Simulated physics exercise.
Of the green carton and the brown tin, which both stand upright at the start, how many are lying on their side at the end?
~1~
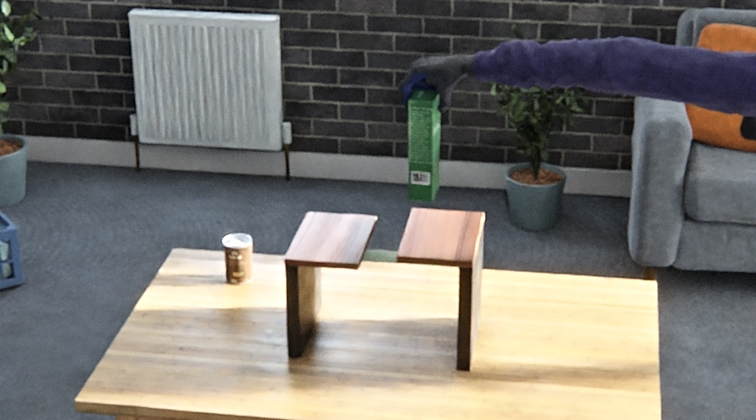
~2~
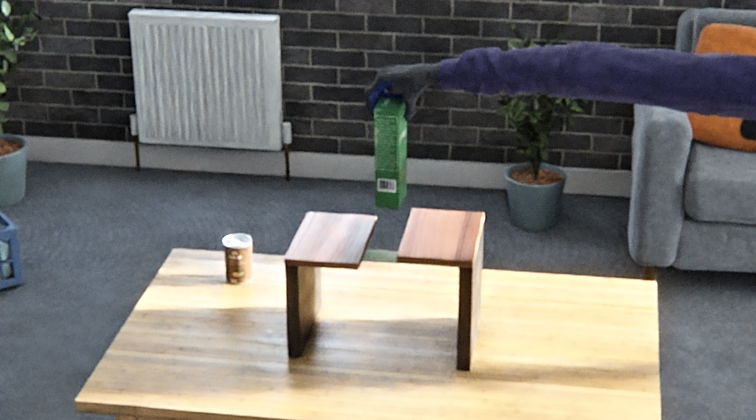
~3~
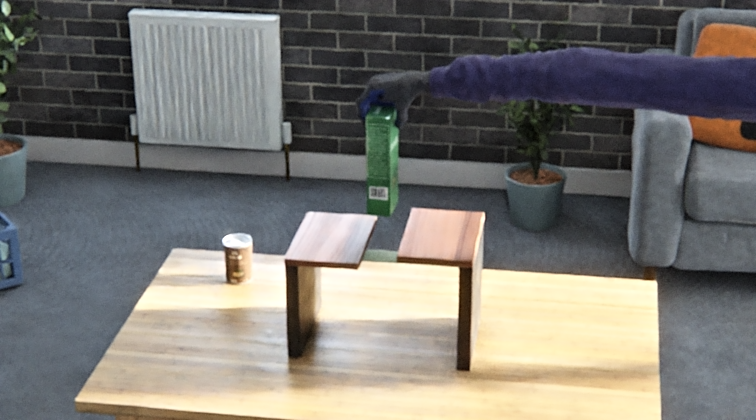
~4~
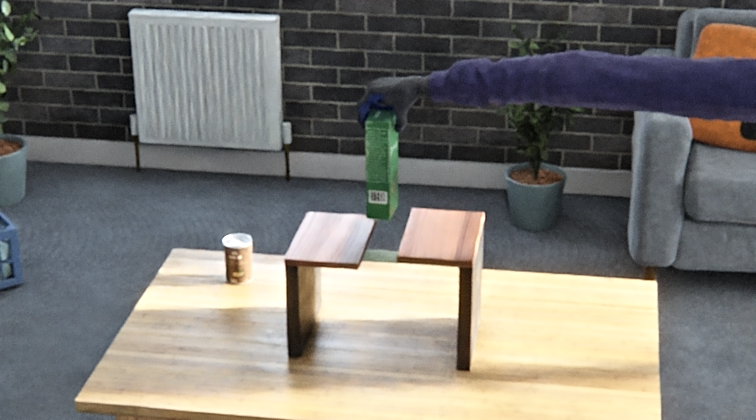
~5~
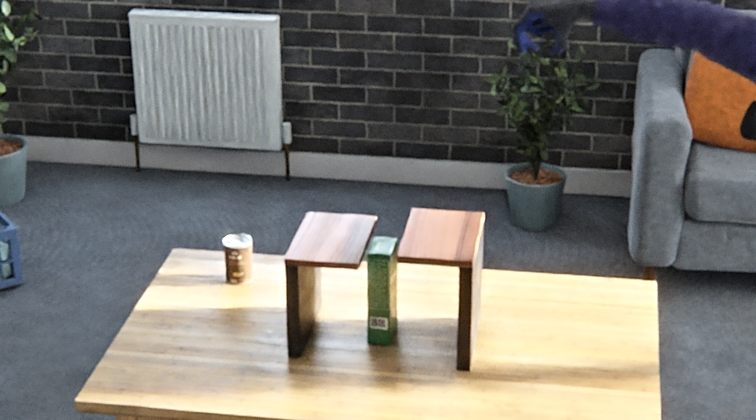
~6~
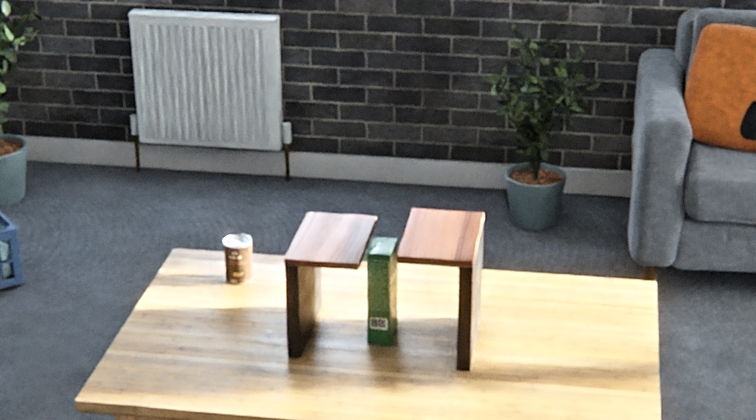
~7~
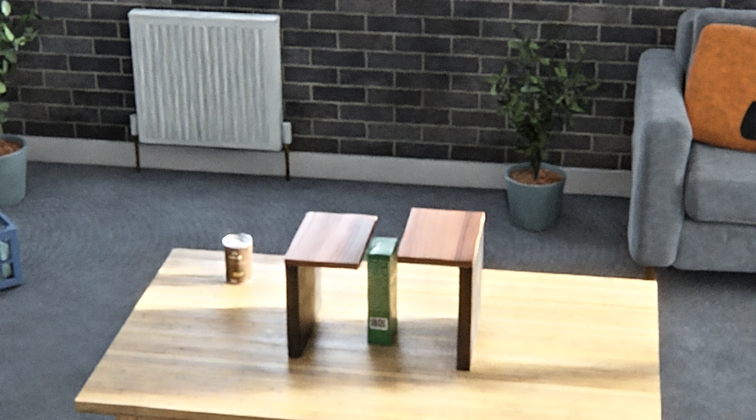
None of them are lying on their side. The green carton stands upright between the ledges, and the brown tin is still upright in its place.
